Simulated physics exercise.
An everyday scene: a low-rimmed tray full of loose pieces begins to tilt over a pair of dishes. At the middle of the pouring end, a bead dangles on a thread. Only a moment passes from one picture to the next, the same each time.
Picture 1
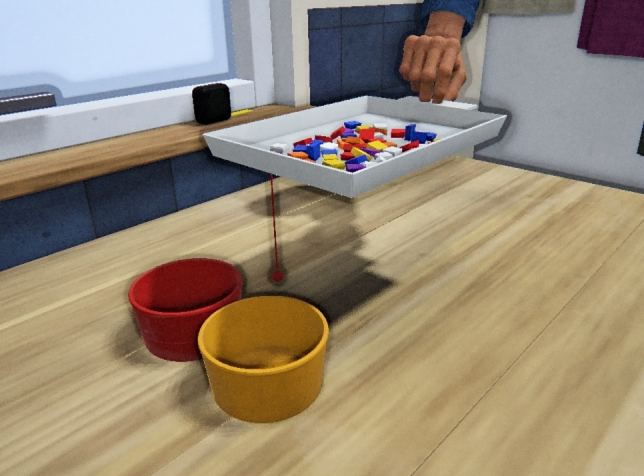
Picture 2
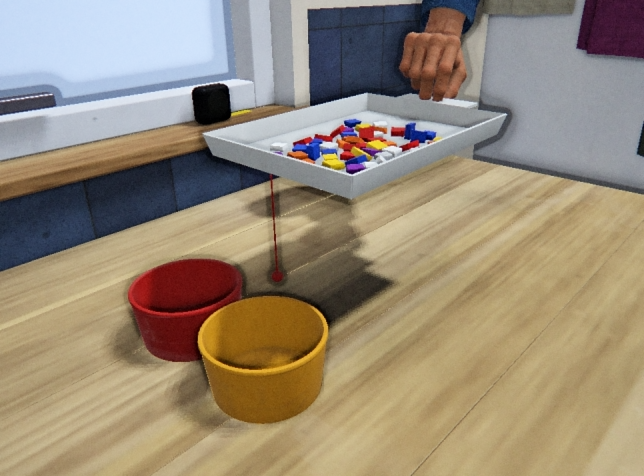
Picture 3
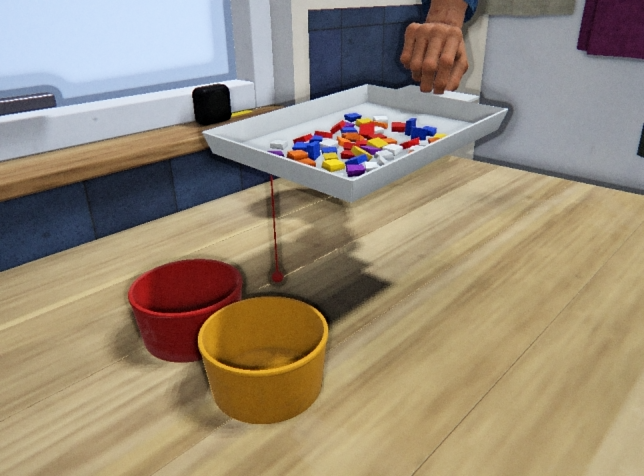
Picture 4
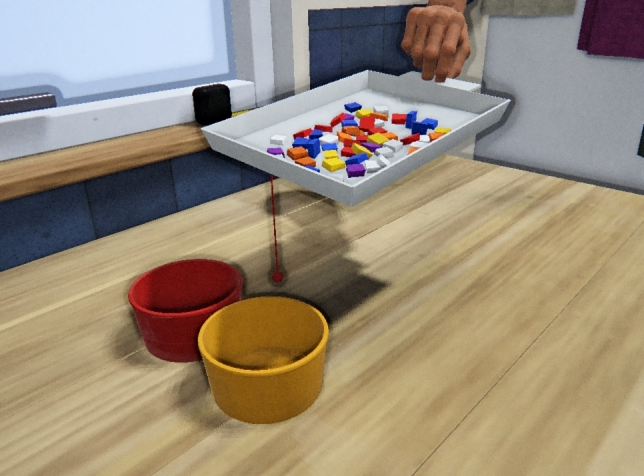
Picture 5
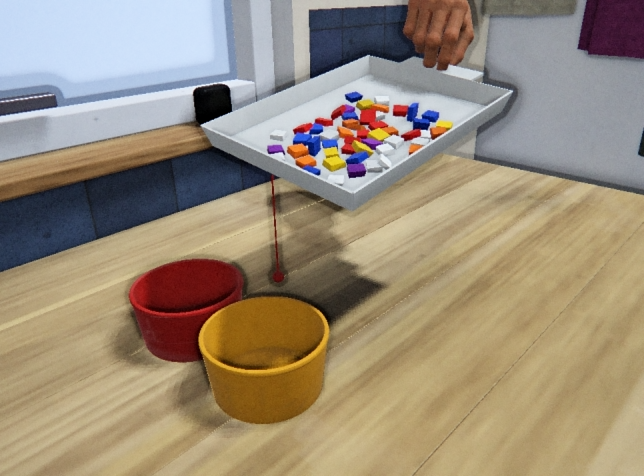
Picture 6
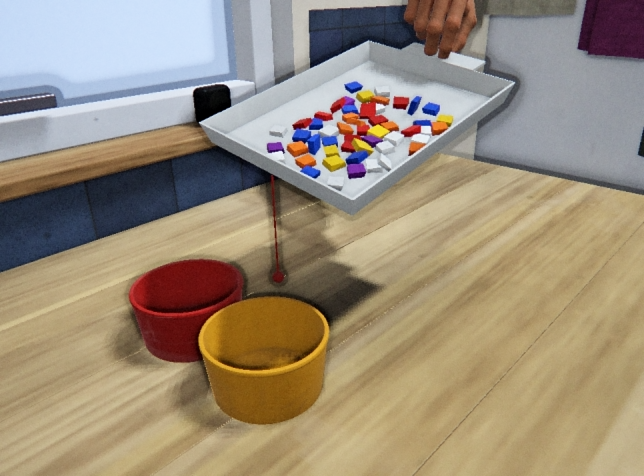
At first, a hand holds a white tray of colourful small pieces nearly level above a red dish and an orange dish, with a red bead hanging on a thread. The tray then gradually tilts, its near right corner dipping lowest as the far side rises, while the dishes stay still.
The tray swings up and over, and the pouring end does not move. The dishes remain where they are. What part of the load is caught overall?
The dishes are going to end up holding a minor part.
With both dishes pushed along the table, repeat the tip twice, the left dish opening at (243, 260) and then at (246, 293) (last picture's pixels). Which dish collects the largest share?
Placement one: The right-positioned dish. Placement two: The right-positioned dish.
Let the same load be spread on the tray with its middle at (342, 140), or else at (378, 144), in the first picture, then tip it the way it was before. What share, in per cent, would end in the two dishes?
It would be roughly 20 per cent for the first and roughly 10 per cent for the second.
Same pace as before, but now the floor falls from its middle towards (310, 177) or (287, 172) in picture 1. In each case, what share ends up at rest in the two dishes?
Shares: 70 %, then 80 %.
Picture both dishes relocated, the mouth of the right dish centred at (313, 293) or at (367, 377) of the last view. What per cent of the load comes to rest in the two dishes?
The first gives 30 %, the second 20 %.
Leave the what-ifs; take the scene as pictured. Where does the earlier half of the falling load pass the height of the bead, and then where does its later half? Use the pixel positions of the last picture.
I'd say close to (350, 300) at first and close to (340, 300) later on.
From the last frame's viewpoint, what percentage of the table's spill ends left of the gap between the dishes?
Left share: Some 0 per cent.
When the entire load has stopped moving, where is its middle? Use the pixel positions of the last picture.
I'd place the middle at about (356, 380).
Just after the last frame, tray tipped steeply; every one on the tray.
A moment on, tray tipped right over; roughly half on the tray; just a few in the right dish; roughly a quarter outside both; roughly a quarter in the air.
Further on, tray tipped past a quarter turn; about a tenth in the right dish; almost all outside both.
When it is over, tray tipped past a quarter turn; about a tenth in the right dish; not one in the left dish; almost all outside both.
